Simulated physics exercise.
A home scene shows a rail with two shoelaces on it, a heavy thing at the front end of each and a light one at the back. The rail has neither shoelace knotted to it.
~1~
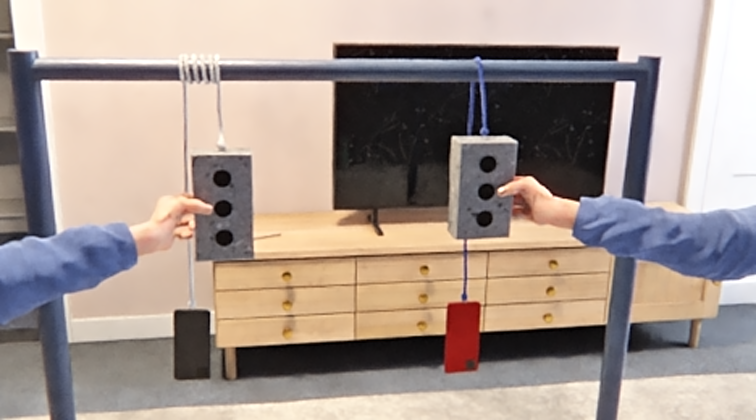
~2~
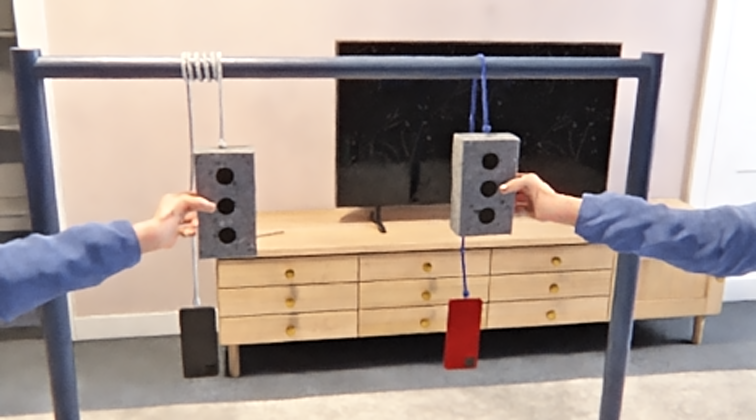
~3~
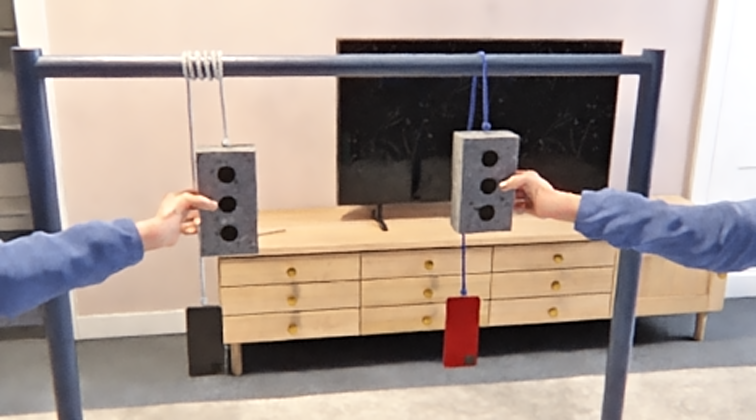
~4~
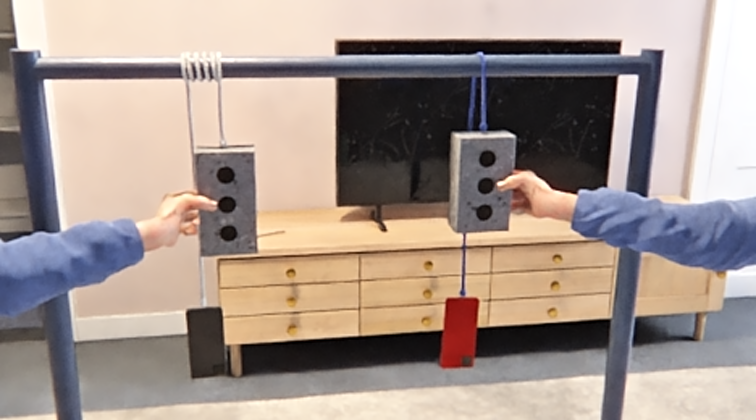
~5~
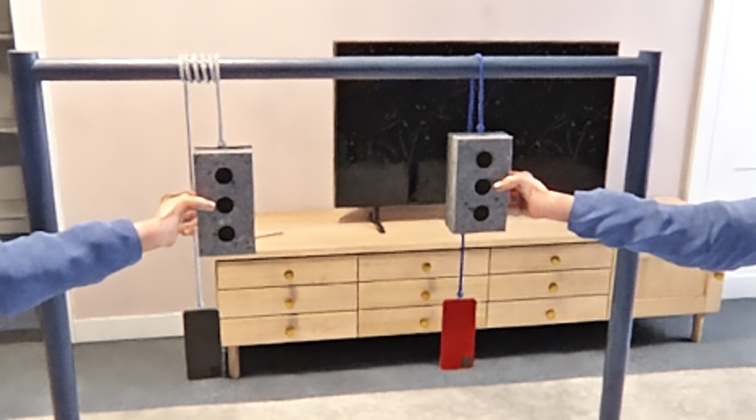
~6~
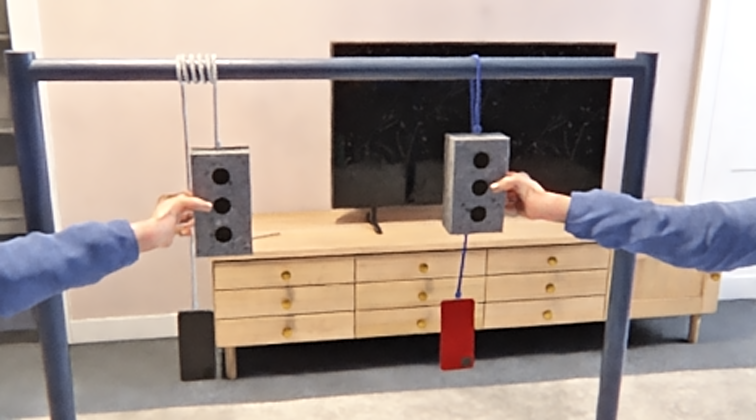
In a living room, two hands hold grey blocks hanging from a rail, barely moving.
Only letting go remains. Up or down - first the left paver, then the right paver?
One by one: The left paver is left hanging, the right paver ends up lower.
Then, 0.46 s on from there, left paver off the floor near (219, 206); right paver dropping near (463, 382).
Then, 0.78 s on from there, left paver off the floor near (217, 205); right paver on the floor.
In the end, left paver off the floor near (218, 201); right paver on the floor. The left paver stays hanging and the right paver drops.
